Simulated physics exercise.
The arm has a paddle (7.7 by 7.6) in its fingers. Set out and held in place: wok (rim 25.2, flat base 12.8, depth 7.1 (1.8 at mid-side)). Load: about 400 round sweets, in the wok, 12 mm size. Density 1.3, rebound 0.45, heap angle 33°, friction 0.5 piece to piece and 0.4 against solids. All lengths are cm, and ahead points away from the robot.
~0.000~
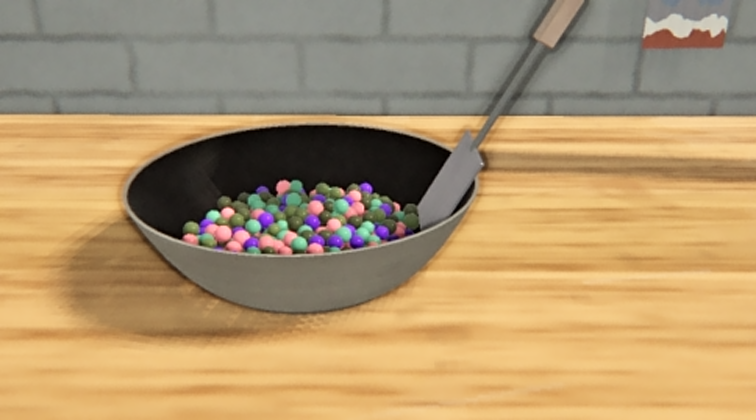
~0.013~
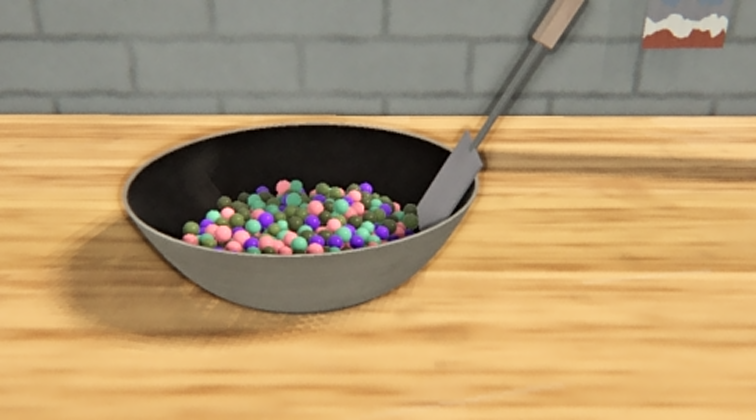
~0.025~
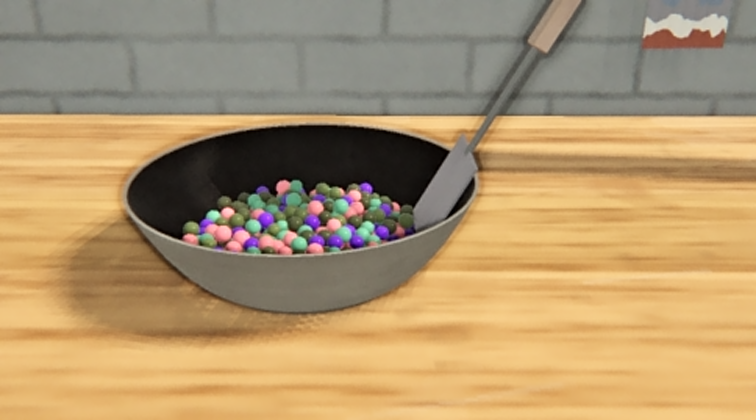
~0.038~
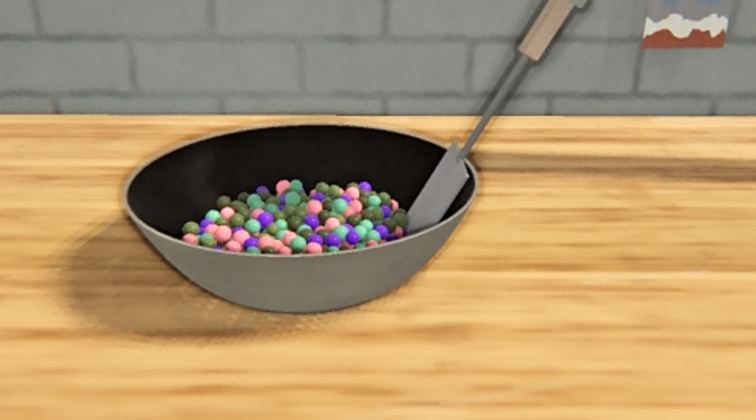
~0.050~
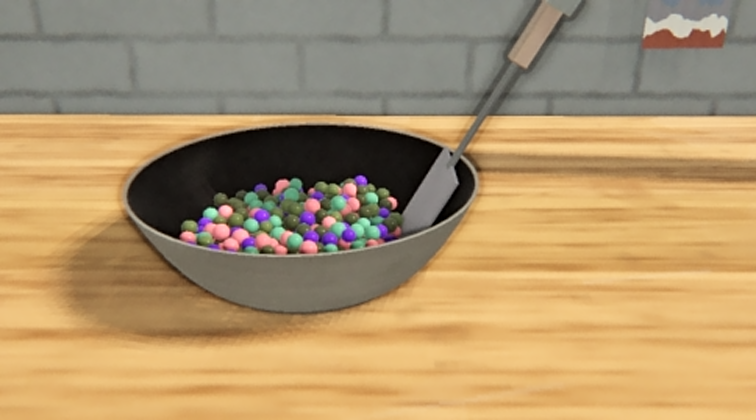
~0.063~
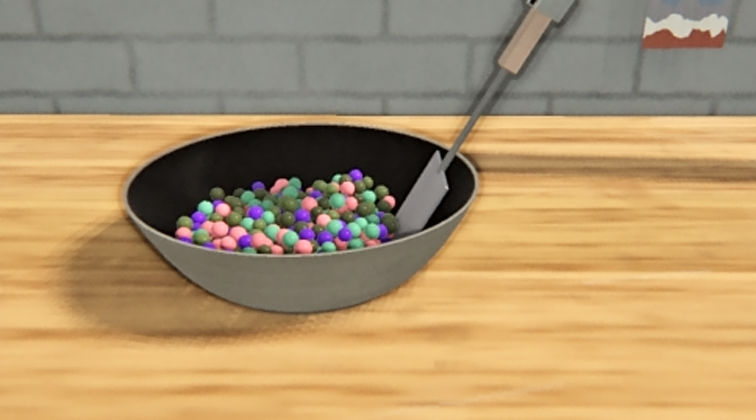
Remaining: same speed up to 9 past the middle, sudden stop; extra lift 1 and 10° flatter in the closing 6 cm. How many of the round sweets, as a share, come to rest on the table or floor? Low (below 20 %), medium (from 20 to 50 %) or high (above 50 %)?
Share on the table or floor: Low (below 20 %).
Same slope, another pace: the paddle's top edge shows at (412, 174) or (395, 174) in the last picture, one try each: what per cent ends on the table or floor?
Some 45 and 45 per cent.
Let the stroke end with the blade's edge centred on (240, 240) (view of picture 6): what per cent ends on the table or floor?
Some 0 per cent.
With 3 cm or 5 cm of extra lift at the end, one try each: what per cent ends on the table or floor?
About 20 and 25 per cent.
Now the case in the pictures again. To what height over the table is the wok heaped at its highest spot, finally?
Roughly 8.0 cm.
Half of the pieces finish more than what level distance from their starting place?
Roughly 4 cm.
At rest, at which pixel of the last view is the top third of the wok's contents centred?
At about (195, 205).
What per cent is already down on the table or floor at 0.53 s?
About 10 per cent.
After 0.17 s, sloping 61°, highest piece 5 above the table; 404 in the wok.
After 0.28 s, sloping 58°, highest piece 7 above the table; 404 in the wok.
After 0.53 s, sloping 51°, highest piece 8 above the table; 351 in the wok, 33 on the table or floor, 20 on the blade or in flight.
After 1.58 s, sloping 51°, highest piece 8 above the table; 351 in the wok, 53 on the table or floor.
In the end, 351 in the wok, 53 on the table or floor. That is 13 % on the table or floor.
